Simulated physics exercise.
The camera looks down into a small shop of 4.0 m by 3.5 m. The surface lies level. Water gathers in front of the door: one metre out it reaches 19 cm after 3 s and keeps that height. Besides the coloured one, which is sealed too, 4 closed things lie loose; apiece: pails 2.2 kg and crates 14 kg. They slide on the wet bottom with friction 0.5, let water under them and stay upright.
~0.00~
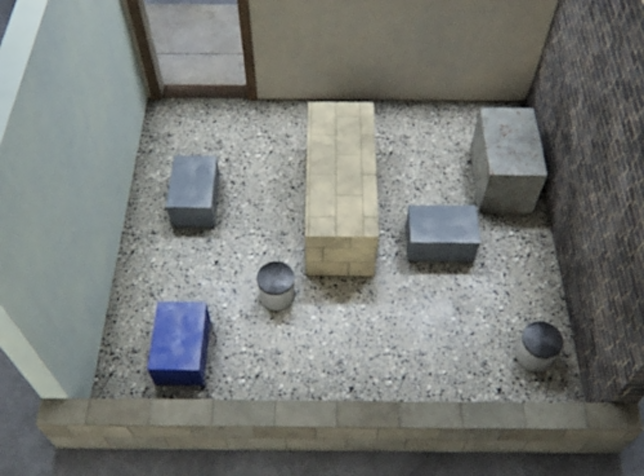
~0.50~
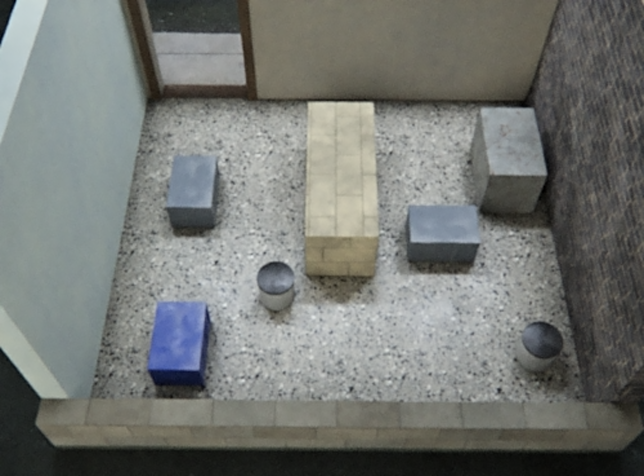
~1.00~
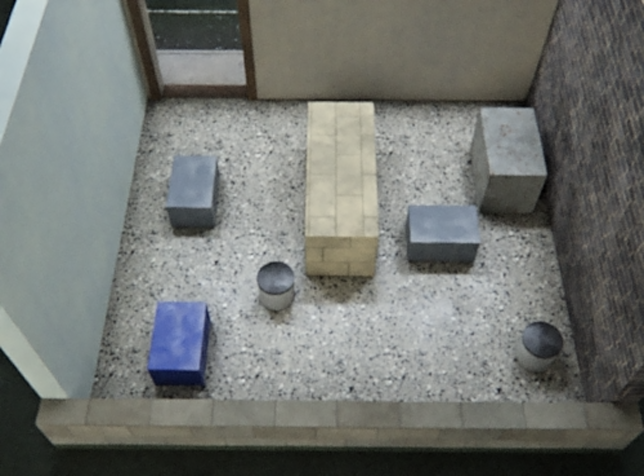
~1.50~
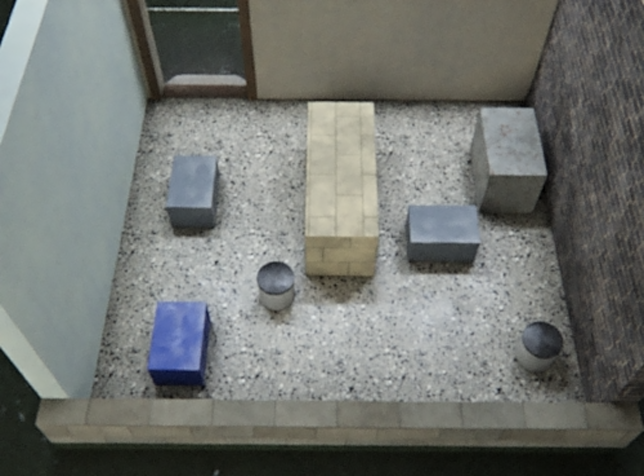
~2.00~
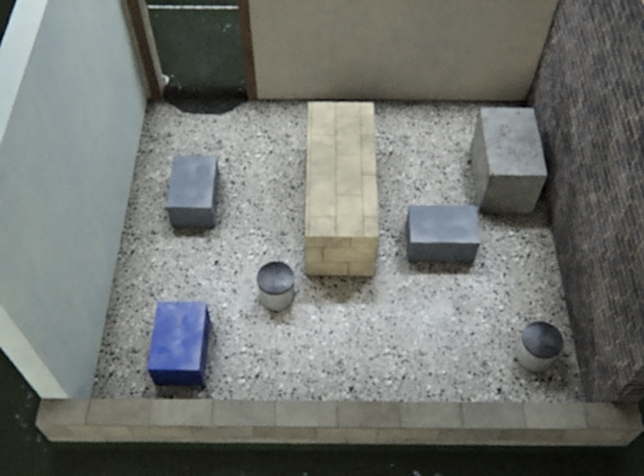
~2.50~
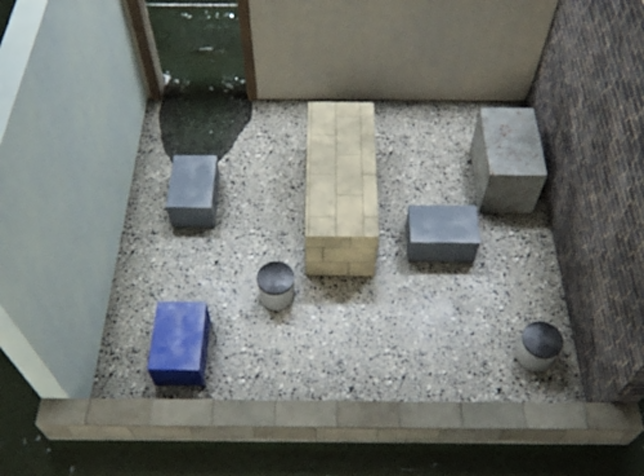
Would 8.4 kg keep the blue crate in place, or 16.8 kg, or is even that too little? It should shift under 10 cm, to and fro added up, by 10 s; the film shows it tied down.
I expect that neither weight holds it.
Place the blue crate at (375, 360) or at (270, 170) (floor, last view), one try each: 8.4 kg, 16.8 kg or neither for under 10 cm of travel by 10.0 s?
In turn: Neither is enough; neither holds.
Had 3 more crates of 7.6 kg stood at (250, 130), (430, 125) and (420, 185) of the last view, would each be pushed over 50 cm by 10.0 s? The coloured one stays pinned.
In turn: Past it, under, less.
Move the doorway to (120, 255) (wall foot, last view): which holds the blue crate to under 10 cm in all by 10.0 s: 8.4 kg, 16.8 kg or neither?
Then only the higher weight holds it.
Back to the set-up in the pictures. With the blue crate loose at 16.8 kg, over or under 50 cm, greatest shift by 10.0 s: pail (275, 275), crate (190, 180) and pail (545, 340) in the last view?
In turn: Over, over, past it.
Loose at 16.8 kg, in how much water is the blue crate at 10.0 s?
Roughly 8 cm.
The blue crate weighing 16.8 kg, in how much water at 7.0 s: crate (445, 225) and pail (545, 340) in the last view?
Roughly 0 and 1 cm.
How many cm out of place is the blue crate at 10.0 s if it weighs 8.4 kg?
Roughly 250 cm.
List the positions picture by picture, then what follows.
In the first picture, the blue crate at (178, 335), on the bottom; 0.0 m2 under water; 0 of 5 have shifted.
In the second picture, the blue crate at (178, 335), on the bottom; water covers 0.0 m2; 0 of 5 have shifted.
In the third picture, the blue crate at (178, 335), on the bottom; 0.0 m2 under water; 0 of 5 have shifted.
In the fourth picture, the blue crate at (178, 335) rests on the ground; water covers 0.0 m2; 0 of 5 have shifted.
In the fifth picture, the blue crate at (178, 335), on the bottom; water covers 0.1 m2; 0 of 5 have shifted.
In the sixth picture, the blue crate at (178, 335), on the bottom; 0.6 m2 under water; 0 of 5 have shifted.
After 3.5 s the blue crate would be 0 cm from its start with 8.4 kg and 0 cm from its start with 16.8 kg; 0 cm of water round it then.
After 4.5 s the blue crate would be 0 cm from its start with 8.4 kg and 0 cm from its start with 16.8 kg; 2 cm of water round it then.
After 7.0 s the blue crate would be 41 cm from its start with 8.4 kg and 22 cm from its start with 16.8 kg; 10 cm of water round it then.
After 10.0 s the blue crate would be 232 cm from its start with 8.4 kg and 250 cm from its start with 16.8 kg; 8 cm of water round it then.
